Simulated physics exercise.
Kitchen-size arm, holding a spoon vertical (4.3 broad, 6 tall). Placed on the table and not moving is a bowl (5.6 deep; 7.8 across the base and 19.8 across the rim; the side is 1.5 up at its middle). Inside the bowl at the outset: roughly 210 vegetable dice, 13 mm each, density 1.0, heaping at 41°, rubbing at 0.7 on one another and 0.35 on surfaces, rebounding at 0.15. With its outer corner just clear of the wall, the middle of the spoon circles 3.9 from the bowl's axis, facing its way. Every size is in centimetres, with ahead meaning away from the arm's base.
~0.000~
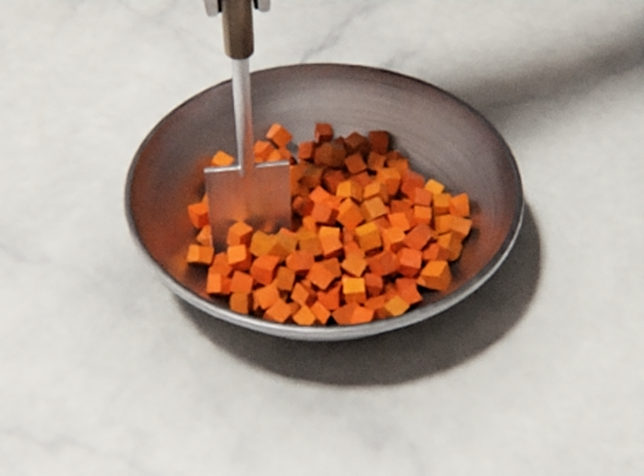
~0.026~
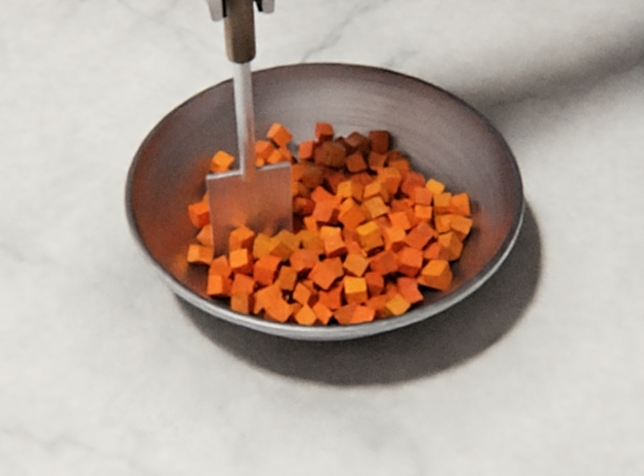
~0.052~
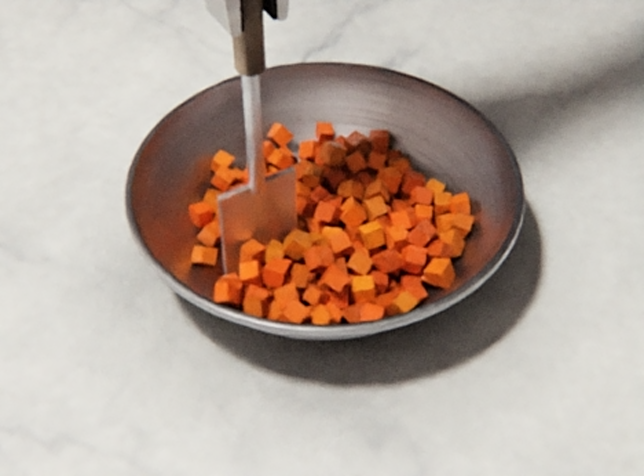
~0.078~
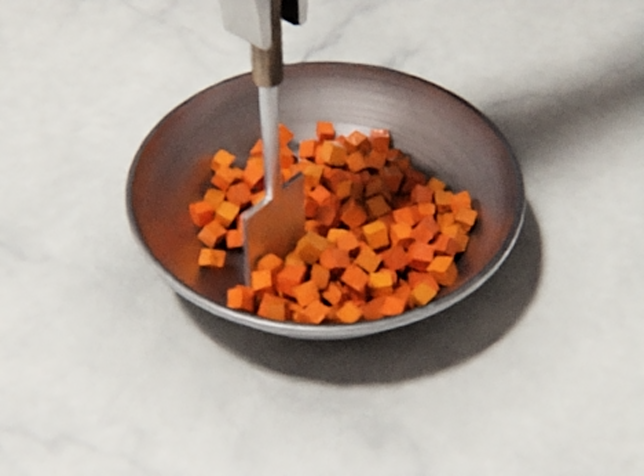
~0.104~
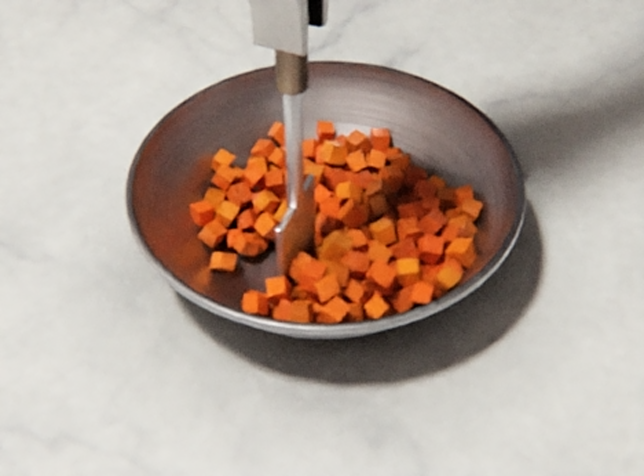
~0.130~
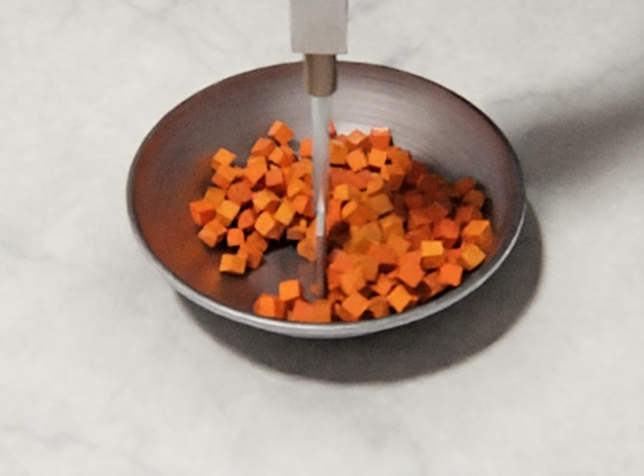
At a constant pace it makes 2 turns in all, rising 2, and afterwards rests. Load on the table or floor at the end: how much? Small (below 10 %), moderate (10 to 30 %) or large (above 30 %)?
Moderate.
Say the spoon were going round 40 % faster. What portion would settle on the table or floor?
In that case it comes to around 35 percent.
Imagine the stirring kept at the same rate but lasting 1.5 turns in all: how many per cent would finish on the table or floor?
It would be around 25 per cent.
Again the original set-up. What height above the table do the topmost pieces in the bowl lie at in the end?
About 5.5 centimetres.
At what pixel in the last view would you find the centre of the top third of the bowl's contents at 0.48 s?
Centre of upper third: Approx. (212, 184) px.
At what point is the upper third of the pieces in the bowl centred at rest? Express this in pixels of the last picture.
Centre of top third: Approx. (365, 224).
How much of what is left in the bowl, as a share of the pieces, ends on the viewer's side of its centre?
I'd put it near 50 per cent.
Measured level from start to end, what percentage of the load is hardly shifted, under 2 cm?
Estimate: 5 per cent.
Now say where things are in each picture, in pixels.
The first picture shows the spoon neck at (245, 143), 0° round; upper third of the load around (330, 220), from x 200 to 460, top at y 135; 212 in the bowl.
The second picture shows the spoon neck at (247, 147), 6° round; upper third of the load around (332, 224), from x 200 to 460, top at y 135.
The third picture shows the spoon neck at (256, 159), 23° round; upper third of the load around (334, 227), from x 200 to 460, top at y 135.
The fourth picture shows the spoon neck at (272, 171), 42° round; upper third of the load around (336, 242), from x 205 to 465, top at y 135.
The fifth picture shows the spoon neck at (295, 179), 60° round; upper third of the load around (357, 247), from x 205 to 470, top at y 130.
The sixth picture shows the spoon neck at (321, 181), 79° round; upper third of the load around (383, 244), from x 205 to 480, top at y 130; 212 in the bowl.
After 0.48 s, 330° round, highest piece 7 above the table; 190 in the bowl, 22 on the table or floor.
After 0.83 s, 220° round, highest piece 8 above the table; 174 in the bowl, 28 on the table or floor, 10 in flight or on the tool.
After 1.20 s, 0° round, highest piece 7 above the table; 172 in the bowl, 40 on the table or floor.
After 1.90 s, 0° round, highest piece 7 above the table; 172 in the bowl, 40 on the table or floor.
In the end, 172 in the bowl, 40 on the table or floor. That is 19 % on the table or floor.
